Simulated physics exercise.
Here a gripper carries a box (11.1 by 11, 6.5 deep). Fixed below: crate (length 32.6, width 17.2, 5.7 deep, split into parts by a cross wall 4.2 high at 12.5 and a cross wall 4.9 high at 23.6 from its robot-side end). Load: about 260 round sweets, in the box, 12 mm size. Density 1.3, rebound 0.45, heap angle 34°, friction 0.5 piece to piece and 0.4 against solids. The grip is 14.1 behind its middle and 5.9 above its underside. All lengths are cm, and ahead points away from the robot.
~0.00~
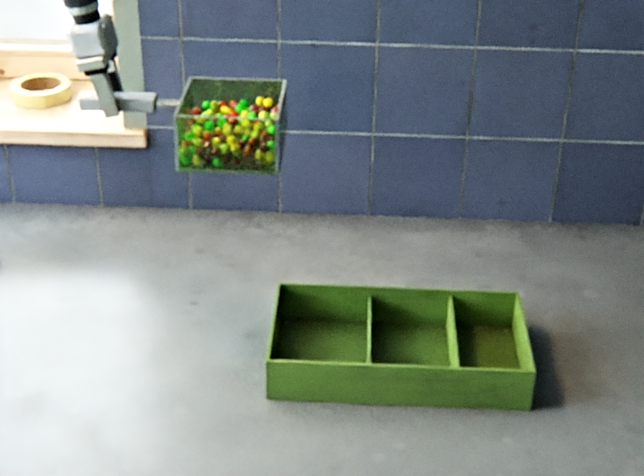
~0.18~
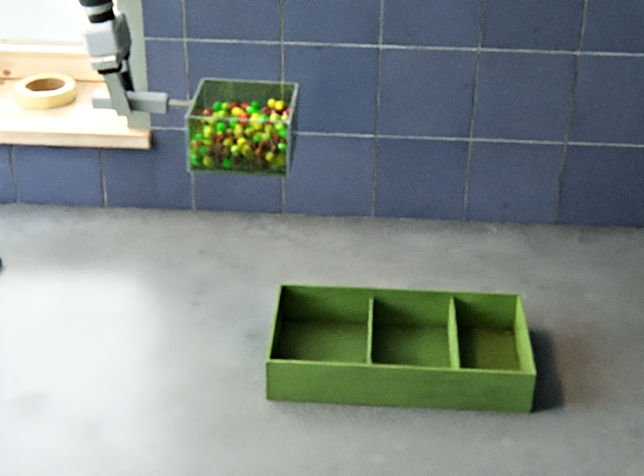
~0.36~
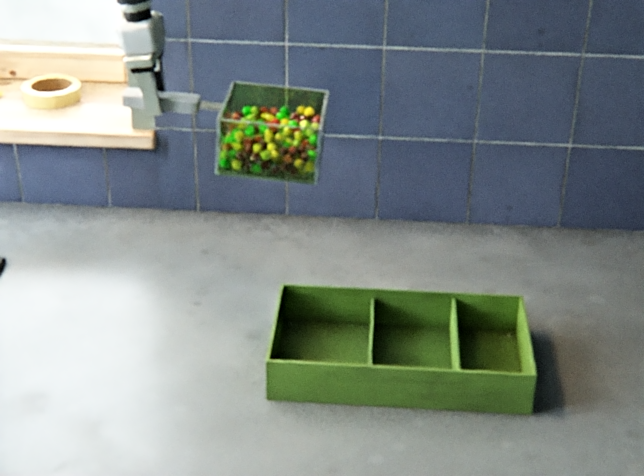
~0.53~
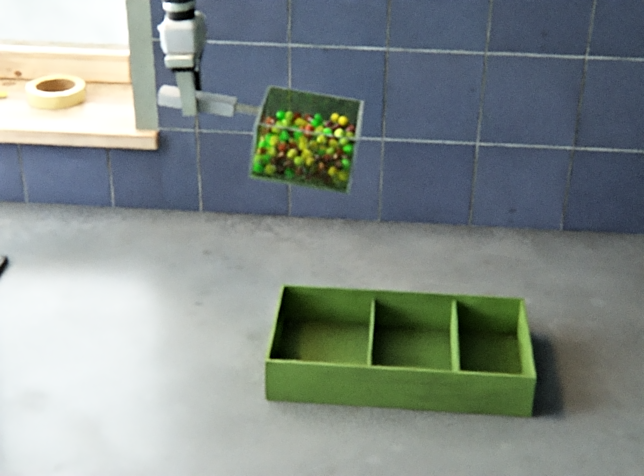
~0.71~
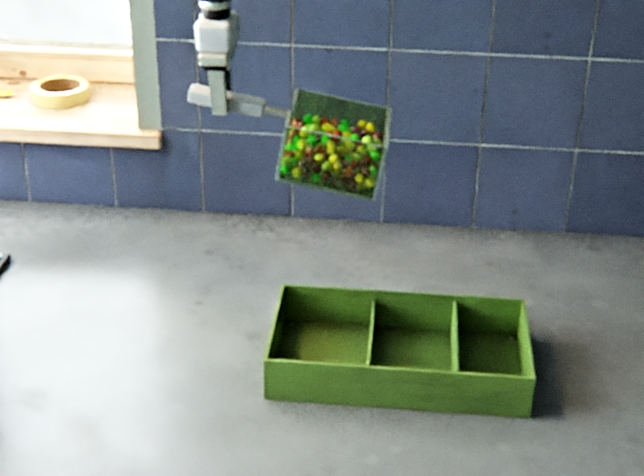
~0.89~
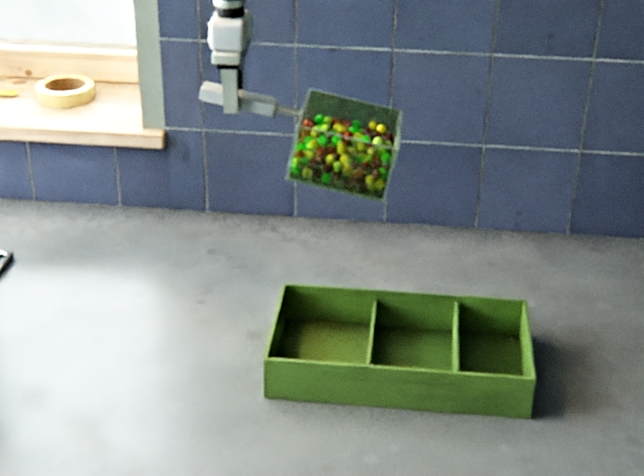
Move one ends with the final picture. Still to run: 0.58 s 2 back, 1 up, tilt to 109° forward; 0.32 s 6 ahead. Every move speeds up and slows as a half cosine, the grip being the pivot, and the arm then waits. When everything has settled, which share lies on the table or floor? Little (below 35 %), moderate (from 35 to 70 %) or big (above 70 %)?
Share on the table or floor: Moderate (from 35 to 70 %).
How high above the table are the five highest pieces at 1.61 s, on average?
Roughly 26 cm.
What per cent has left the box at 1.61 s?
About 20 per cent by then.
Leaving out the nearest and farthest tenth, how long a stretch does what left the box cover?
Roughly 24 cm.
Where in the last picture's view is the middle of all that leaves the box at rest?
At about (268, 352).
After 1.25 s, tilted 78° forward, highest piece 27 above the table; 255 in the box.
After 1.61 s, tilted 109° forward, highest piece 27 above the table; 199 in the box, 28 on the table or floor, 28 in flight or on a rim.
After 1.99 s, tilted 109° forward, highest piece 20 above the table; 110 in the robot-side part, 95 on the table or floor, 14 in the box, 1 in the middle part, 35 in flight or on a rim.
After 3.04 s, tilted 109° forward, highest piece 2 above the table; 140 on the table or floor, 114 in the robot-side part, 1 in the middle part.
At rest, 140 on the table or floor, 114 in the robot-side part, 1 in the middle part. That is 55 % on the table or floor.
